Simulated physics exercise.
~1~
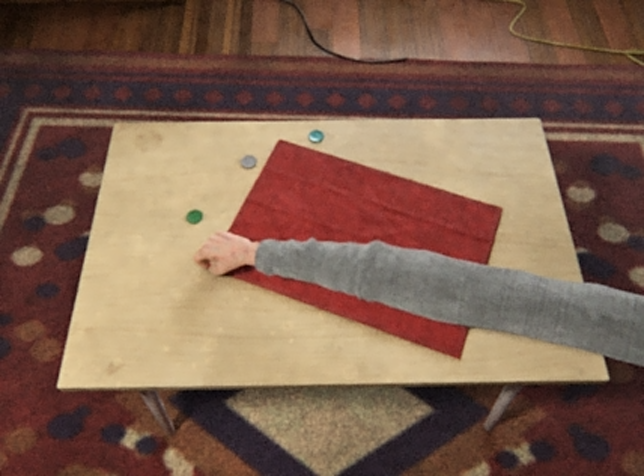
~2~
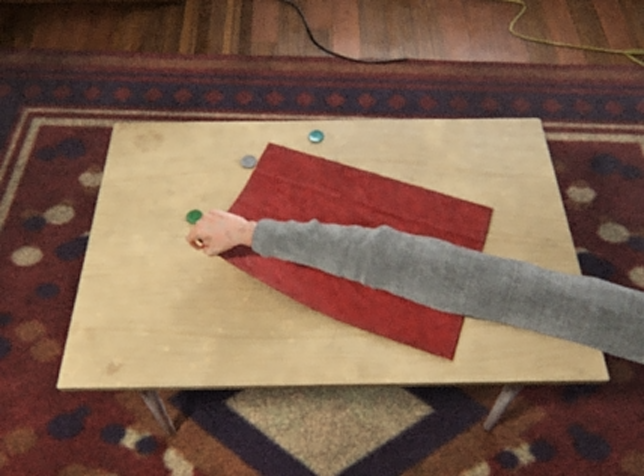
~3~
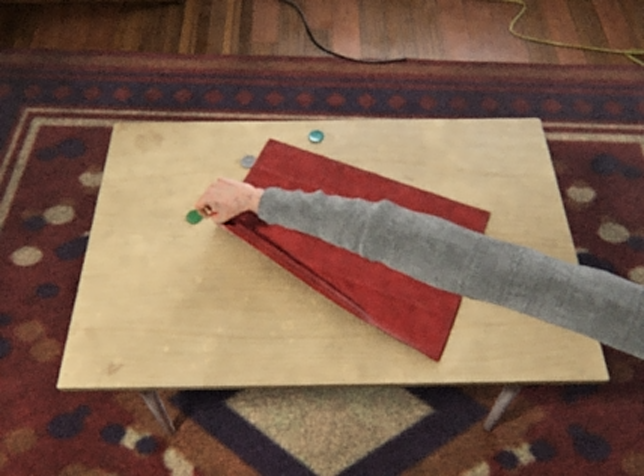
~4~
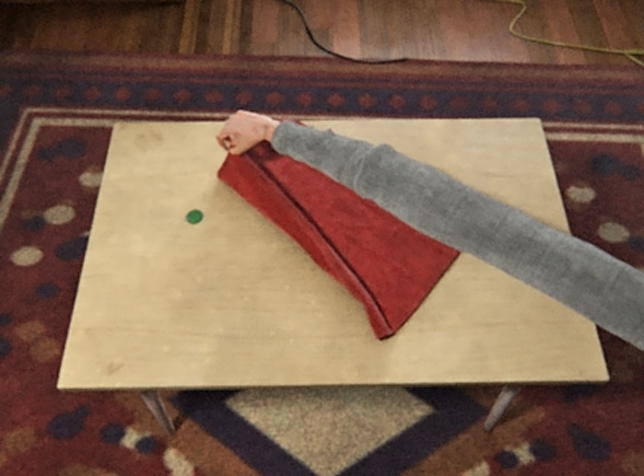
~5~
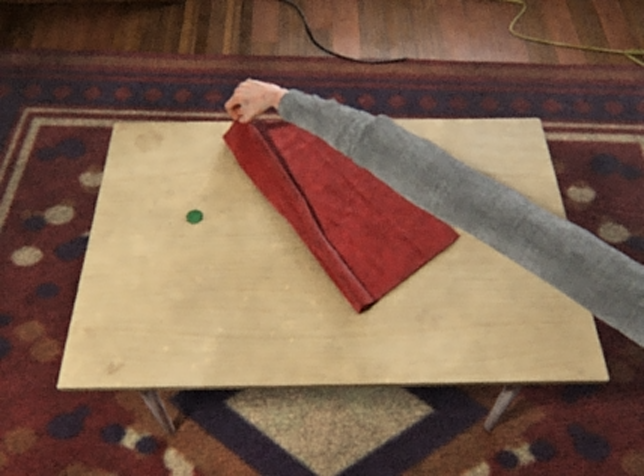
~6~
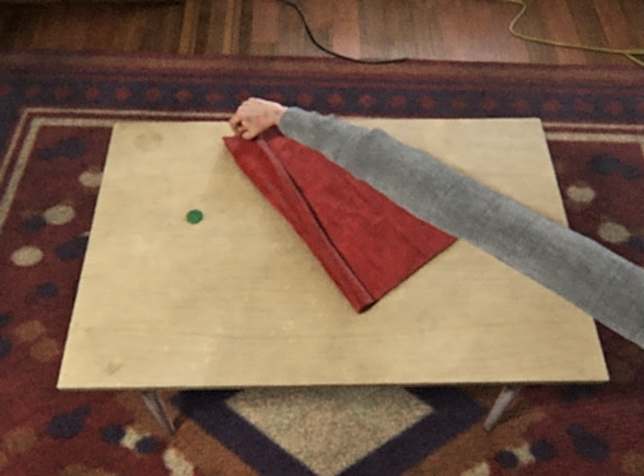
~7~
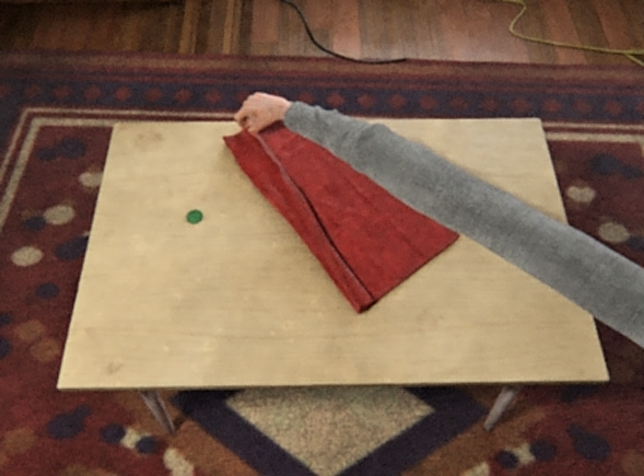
On a wooden table, a hand folds a red napkin upward, covering a grey cap and teal lid, leaving the green token visible.
